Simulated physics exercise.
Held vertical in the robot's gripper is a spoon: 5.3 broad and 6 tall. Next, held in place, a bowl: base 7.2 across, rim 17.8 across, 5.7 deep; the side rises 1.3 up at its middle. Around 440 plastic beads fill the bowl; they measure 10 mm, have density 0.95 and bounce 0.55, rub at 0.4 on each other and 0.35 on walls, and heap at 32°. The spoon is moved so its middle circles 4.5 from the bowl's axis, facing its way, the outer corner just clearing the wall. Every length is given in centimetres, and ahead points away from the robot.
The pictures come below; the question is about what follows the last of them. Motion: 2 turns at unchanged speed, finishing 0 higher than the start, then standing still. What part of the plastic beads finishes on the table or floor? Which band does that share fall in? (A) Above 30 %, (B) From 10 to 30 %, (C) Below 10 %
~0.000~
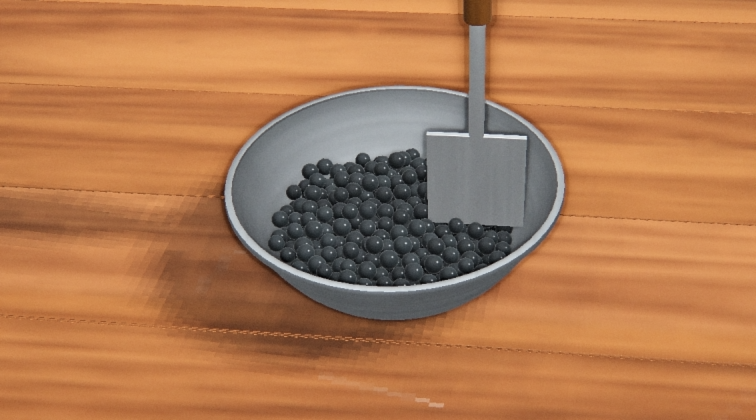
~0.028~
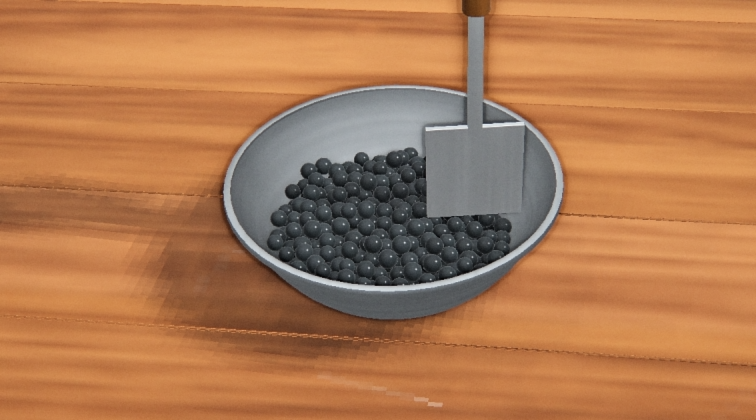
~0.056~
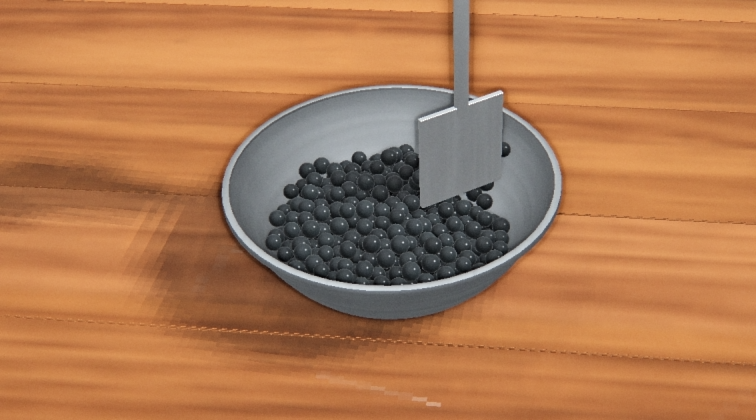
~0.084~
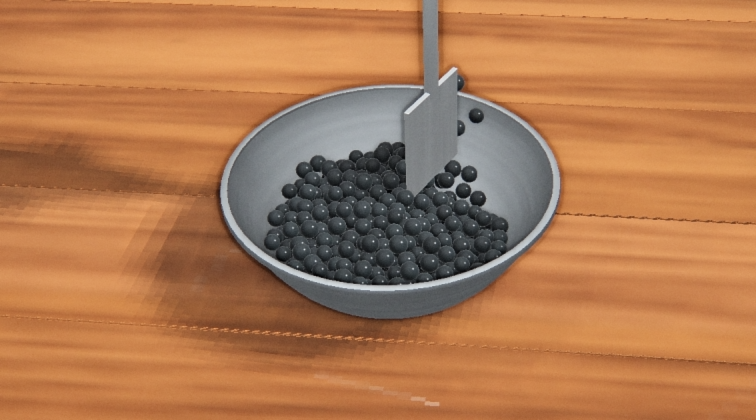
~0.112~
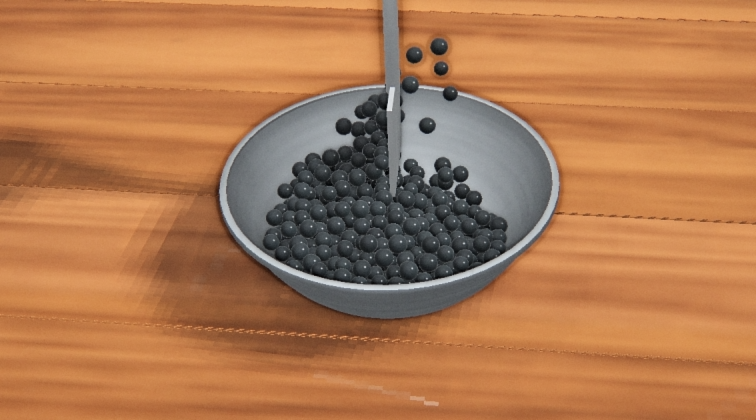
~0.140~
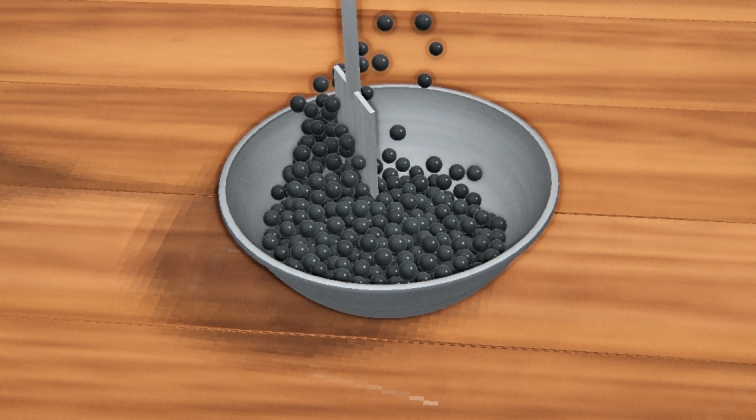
Above 30 % (A).
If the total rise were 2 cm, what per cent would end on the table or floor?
15 %.
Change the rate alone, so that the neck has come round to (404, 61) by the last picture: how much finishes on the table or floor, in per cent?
Close to 35 in a hundred.
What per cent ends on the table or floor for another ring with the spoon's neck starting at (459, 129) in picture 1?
Some 55 per cent.
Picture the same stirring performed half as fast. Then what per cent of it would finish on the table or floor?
In that case some 20 per cent.
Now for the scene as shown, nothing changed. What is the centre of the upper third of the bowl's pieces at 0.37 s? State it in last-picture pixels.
Near (479, 200).
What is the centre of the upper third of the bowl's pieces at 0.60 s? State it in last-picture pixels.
In the final view it lies at about (355, 247).
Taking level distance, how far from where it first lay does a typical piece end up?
Near 6 cm.
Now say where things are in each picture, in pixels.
In the first picture, the spoon neck at (477, 112), 0° round; upper third of the load around (386, 212), from x 275 to 505, top at y 155; 436 in the bowl.
In the second picture, the spoon neck at (475, 103), 10° round; upper third of the load around (385, 211), from x 275 to 505, top at y 155.
In the third picture, the spoon neck at (461, 82), 36° round; upper third of the load around (384, 209), from x 275 to 505, top at y 135.
In the fourth picture, the spoon neck at (431, 67), 64° round; upper third of the load around (382, 210), from x 270 to 500, top at y 85.
In the fifth picture, the spoon neck at (392, 61), 93° round; upper third of the load around (367, 204), from x 270 to 500, top at y 45; 433 in the bowl, 3 in flight or on the tool.
In the sixth picture, the spoon neck at (352, 65), 121° round; upper third of the load around (341, 200), from x 270 to 500, top at y 20; 430 in the bowl, 6 in flight or on the tool.
After 0.37 s, 352° round, highest piece 10 above the table; 340 in the bowl, 39 on the table or floor, 57 in flight or on the tool.
After 0.60 s, 224° round, highest piece 8 above the table; 276 in the bowl, 137 on the table or floor, 23 in flight or on the tool.
After 0.91 s, 0° round, highest piece 4 above the table; 263 in the bowl, 173 on the table or floor.
After 1.61 s, 0° round, highest piece 3 above the table; 263 in the bowl, 173 on the table or floor.
In the end, 263 in the bowl, 173 on the table or floor. That is 40 % on the table or floor.
